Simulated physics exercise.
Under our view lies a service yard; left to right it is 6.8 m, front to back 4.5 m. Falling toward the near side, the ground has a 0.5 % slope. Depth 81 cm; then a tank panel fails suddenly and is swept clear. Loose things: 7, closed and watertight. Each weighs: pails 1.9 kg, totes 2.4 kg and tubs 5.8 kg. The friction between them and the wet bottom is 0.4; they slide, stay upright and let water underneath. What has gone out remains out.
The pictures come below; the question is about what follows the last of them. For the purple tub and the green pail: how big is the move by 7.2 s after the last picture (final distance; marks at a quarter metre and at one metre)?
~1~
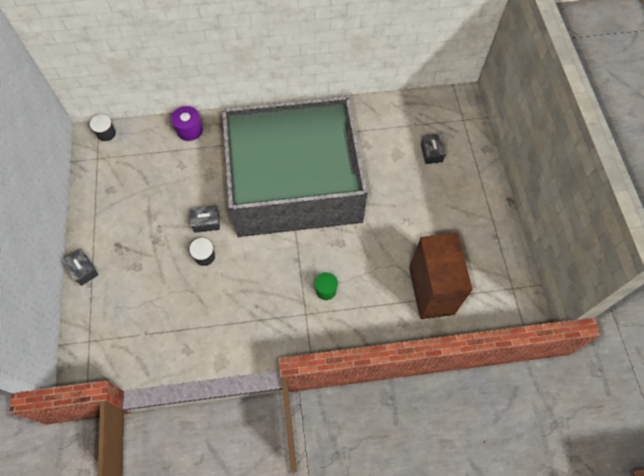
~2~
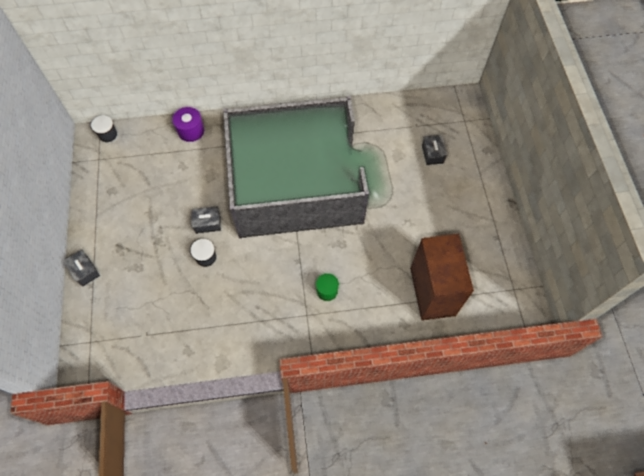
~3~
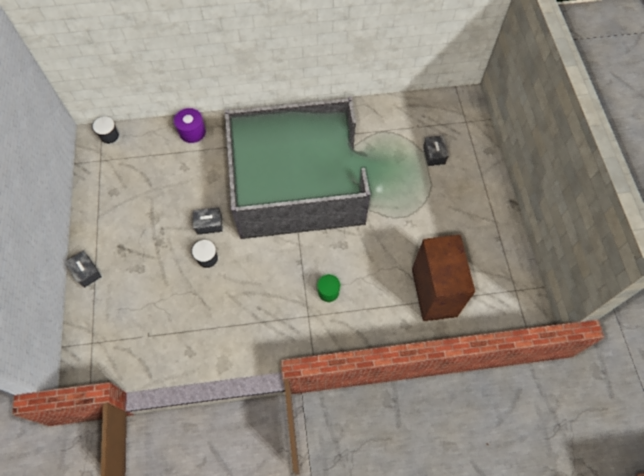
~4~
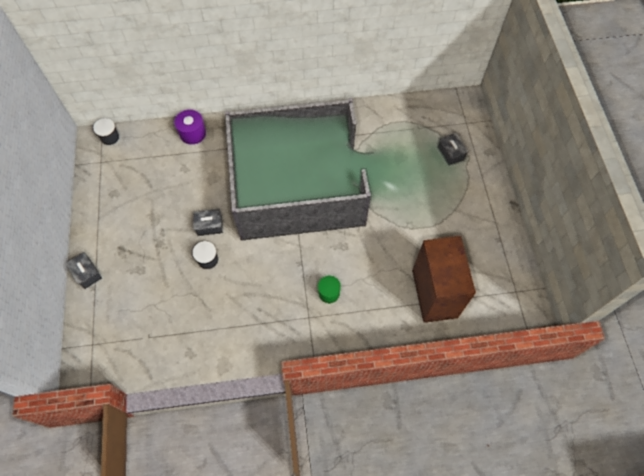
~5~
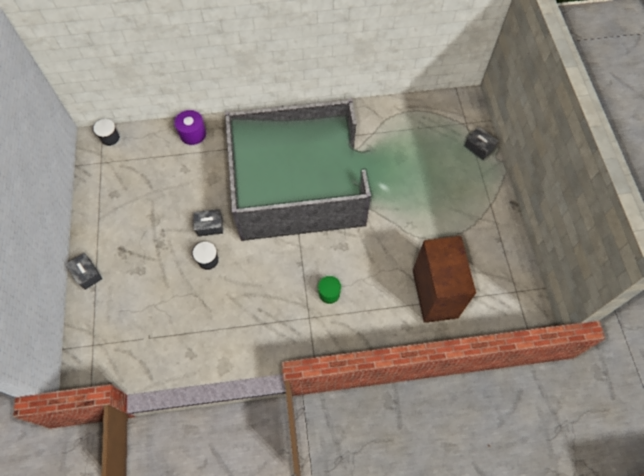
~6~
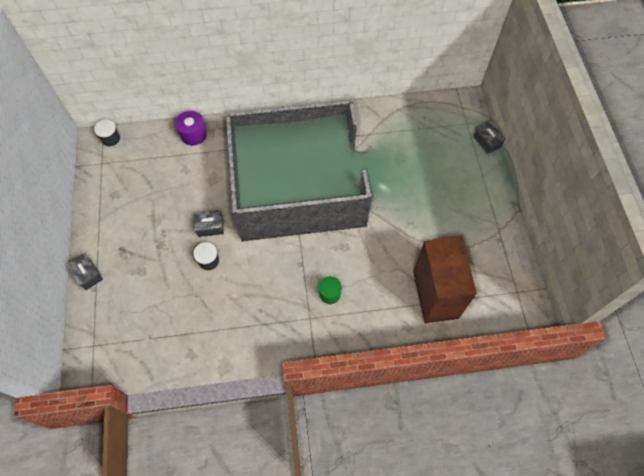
By the end, the purple tub is taken a long way and the green pail is taken a long way.
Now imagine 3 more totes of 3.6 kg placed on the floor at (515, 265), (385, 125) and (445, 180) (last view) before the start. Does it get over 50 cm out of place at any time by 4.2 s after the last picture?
From first to last: Surpasses it, surpasses it, surpasses it.
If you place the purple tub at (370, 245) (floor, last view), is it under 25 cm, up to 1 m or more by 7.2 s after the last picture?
Well, it is shoved a long way.
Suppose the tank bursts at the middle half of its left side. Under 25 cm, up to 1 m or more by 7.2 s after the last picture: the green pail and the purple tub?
Under that change the green pail would be borne far and the purple tub would be borne far.
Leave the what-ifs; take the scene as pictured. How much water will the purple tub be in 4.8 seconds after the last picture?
The depth there is around 7 cm.
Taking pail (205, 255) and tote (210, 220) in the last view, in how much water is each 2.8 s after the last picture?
Close to 0 and 0 centimetres.
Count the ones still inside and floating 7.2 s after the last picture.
I get 6.
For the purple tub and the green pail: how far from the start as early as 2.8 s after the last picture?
0 and 20 cm or so by then.
Then, 0.9 s after the last picture the purple tub is near (189, 122), 0.0 m from its start, aground; the green pail is near (330, 287), 0.0 m from its start, aground; 0 of 7 are out; 1 afloat.
Then, 2.8 s after the last picture the purple tub is near (189, 122), 0.0 m from its start, aground; the green pail is near (320, 279), 0.2 m from its start, aground; 0 of 7 are out; 1 afloat.
Then, 4.8 s after the last picture the purple tub is near (80, 165), 1.8 m from its start, afloat; the green pail is near (255, 240), 1.3 m from its start, afloat; 0 of 7 are out; 5 afloat.
Then, 7.2 s after the last picture the purple tub is near (137, 234), 2.1 m from its start, afloat; the green pail is near (148, 202), 3.0 m from its start, afloat; 0 of 7 are out; 6 afloat.
